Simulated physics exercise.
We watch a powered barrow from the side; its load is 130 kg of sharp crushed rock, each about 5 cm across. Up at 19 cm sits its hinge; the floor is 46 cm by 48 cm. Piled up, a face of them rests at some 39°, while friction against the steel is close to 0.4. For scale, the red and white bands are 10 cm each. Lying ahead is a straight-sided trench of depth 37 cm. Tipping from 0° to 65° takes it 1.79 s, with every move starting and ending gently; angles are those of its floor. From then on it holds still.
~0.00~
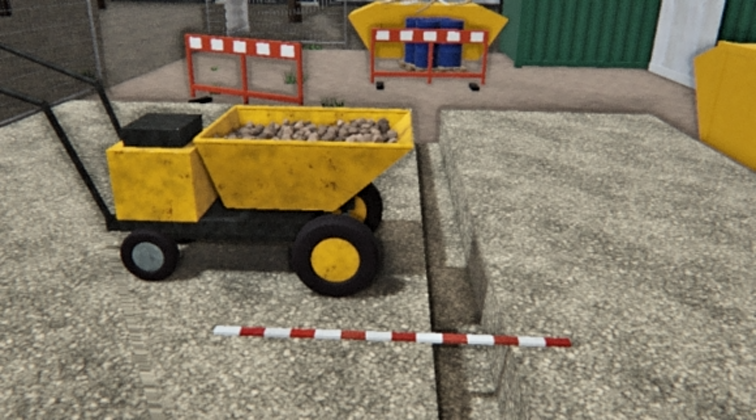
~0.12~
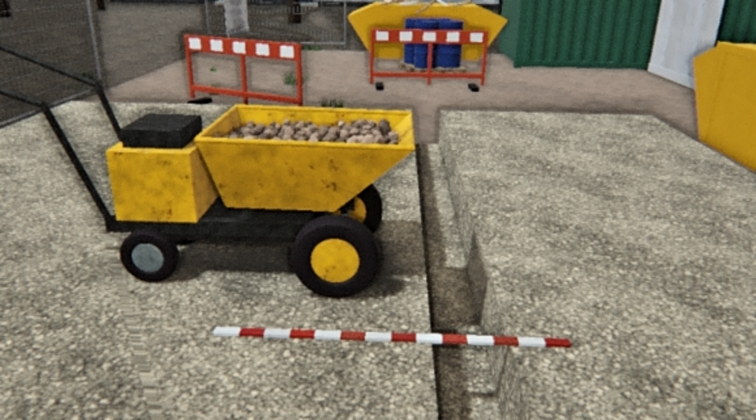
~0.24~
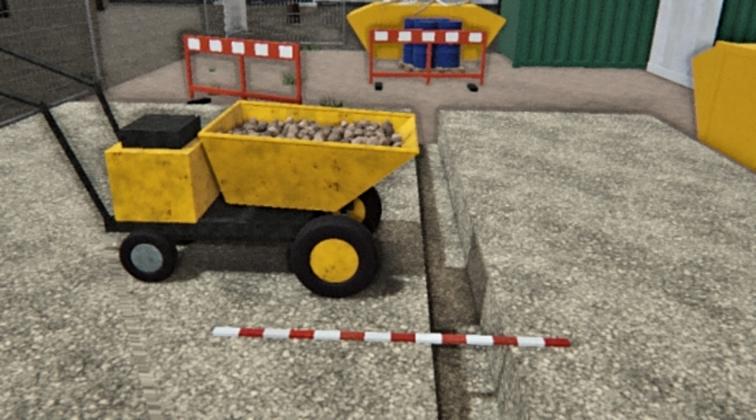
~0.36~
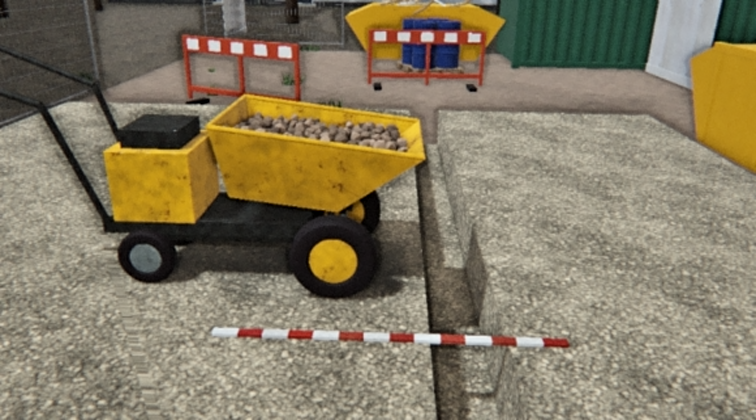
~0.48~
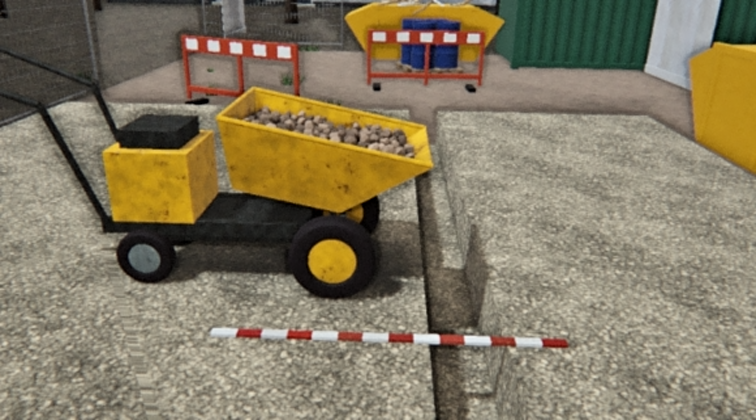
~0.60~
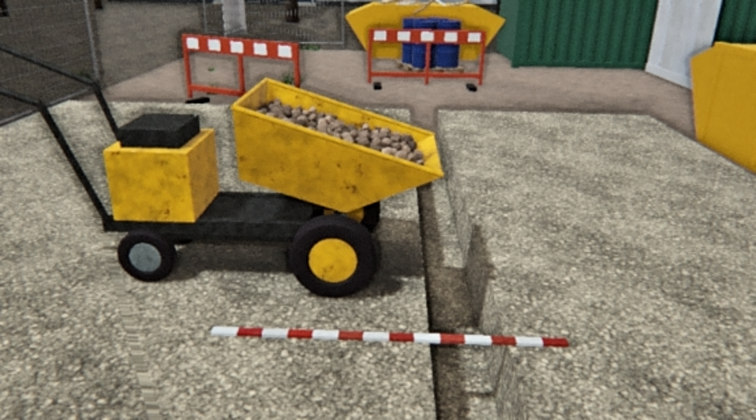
The video shows a yellow powered barrow loaded with stones standing beside a narrow trench, a red-and-white striped pole lying across it, as the barrow's tray gradually tilts, its rear rising and its front lip lowering toward the right.
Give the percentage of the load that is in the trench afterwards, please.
Near 70 per cent of the load.
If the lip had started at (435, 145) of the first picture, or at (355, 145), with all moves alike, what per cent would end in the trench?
About 10 per cent from the first spot, about 100 from the second.
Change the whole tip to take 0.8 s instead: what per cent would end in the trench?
It'd be some 55 per cent.
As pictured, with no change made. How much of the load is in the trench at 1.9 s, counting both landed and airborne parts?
Something like 15 in a hundred.
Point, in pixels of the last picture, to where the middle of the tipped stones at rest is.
I'd point to around (470, 311).
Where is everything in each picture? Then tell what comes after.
Lip at (413, 147), floor tilted 0°, highest stones at (371, 127), in the first frame.
Lip at (414, 149), floor tilted 1°, highest stones at (349, 128); the stones move at 0.1 m/s on average, in the second frame.
The tray is at 3°, its lip at (418, 152); the top of the load is at (338, 129); the stones move at 0.2 m/s on average, in the third frame.
The tray is at 7°, its lip at (424, 158); the top of the load is at (279, 125); the stones move at 0.3 m/s on average, in the fourth frame.
The tray is at 12°, its lip at (433, 166); the top of the load is at (270, 117); the stones move at 0.3 m/s on average, in the fifth frame.
The tray is at 17°, its lip at (443, 175); the top of the load is at (274, 109); the stones move at 0.4 m/s on average, in the sixth frame.
After 1.3 s the floor is at 55°; 100 % in the tray; the foremost stones are at (469, 227).
After 1.9 s the floor is at 65°; 77 % in the tray, 14 % in the trench, 9 % past the trench; the foremost stones are at (521, 261).
After 2.2 s the floor is at 65°; 46 % in the tray, 28 % in the trench, 26 % past the trench; the foremost stones are at (584, 274).
After 4.2 s the floor is at 65°; 3 % in the tray, 70 % in the trench, 27 % past the trench; the foremost stones are at (597, 269).
